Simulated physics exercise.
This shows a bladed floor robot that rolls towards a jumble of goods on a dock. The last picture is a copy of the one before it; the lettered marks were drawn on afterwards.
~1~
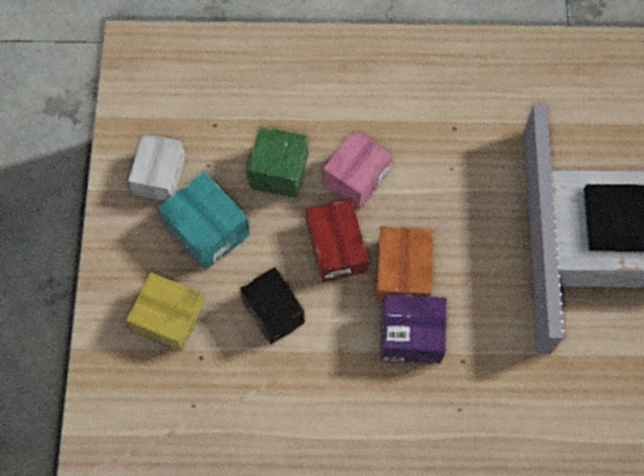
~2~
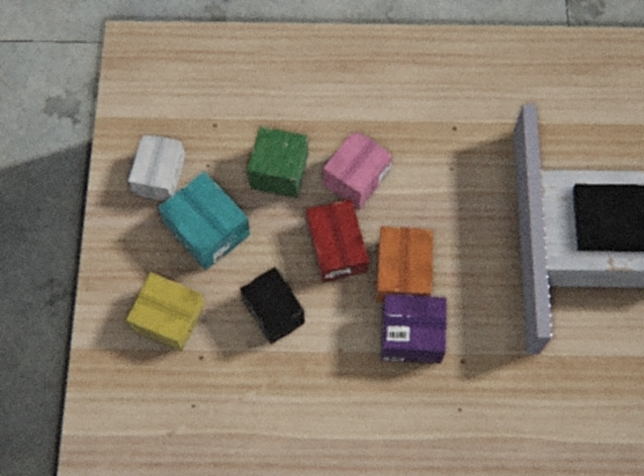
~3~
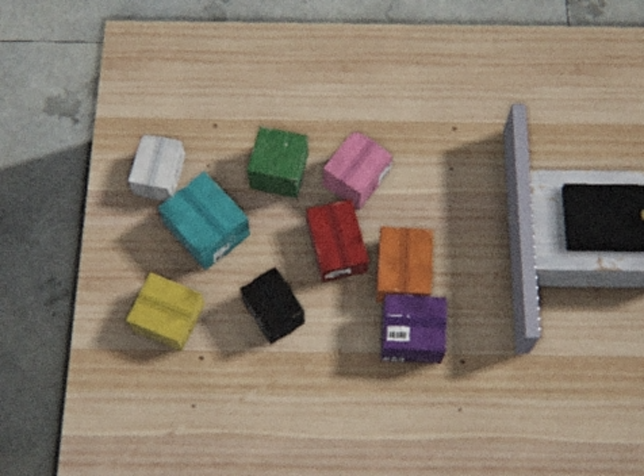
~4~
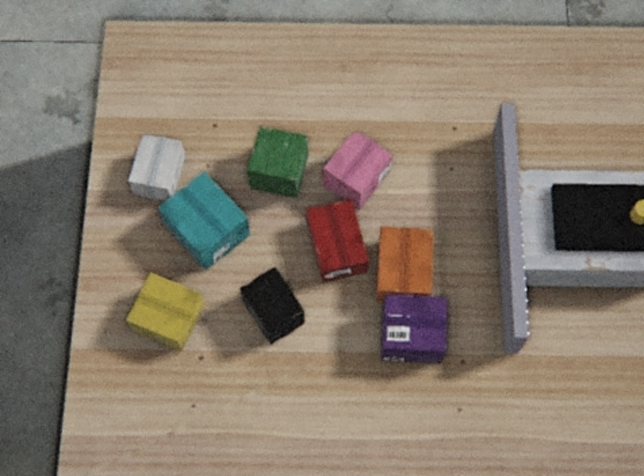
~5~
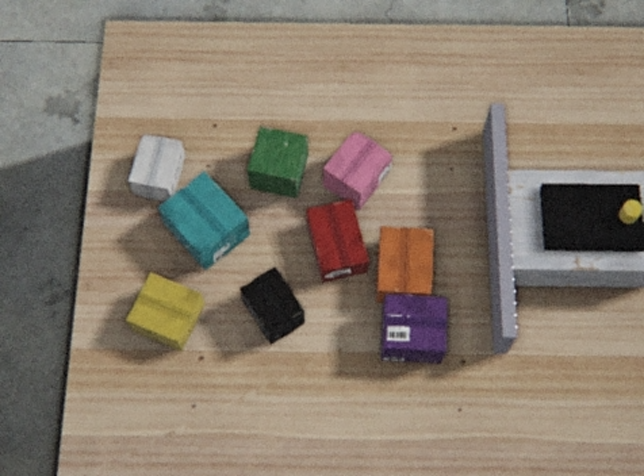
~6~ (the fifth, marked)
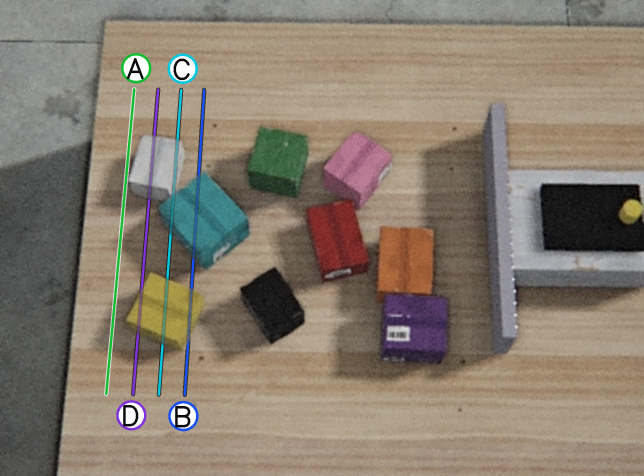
A grey robot with a wide upright blade slid slowly a short way left across a wooden surface, while the jumble of colored boxes, including white, turquoise, orange and purple ones, stayed still.
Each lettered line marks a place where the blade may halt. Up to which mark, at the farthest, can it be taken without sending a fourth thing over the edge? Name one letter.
Up to line C.
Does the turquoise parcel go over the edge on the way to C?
By then, yes.
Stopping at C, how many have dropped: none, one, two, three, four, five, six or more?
Three.
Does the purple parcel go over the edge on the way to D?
No.
On the marked copy, A at (121, 233); B at (195, 234); C at (171, 233); D at (146, 233).
Taking C. A third of the way, robot (464, 215); purple parcel (344, 329); pink parcel (340, 174).
Two thirds of the way, robot (344, 213); turquoise parcel (129, 225); yellow box (124, 313).
When it is over, robot (250, 212); turquoise parcel over the edge; yellow box over the edge; three fallen.
As for the rest, A drops six; B is within the limit but short; D drops six.
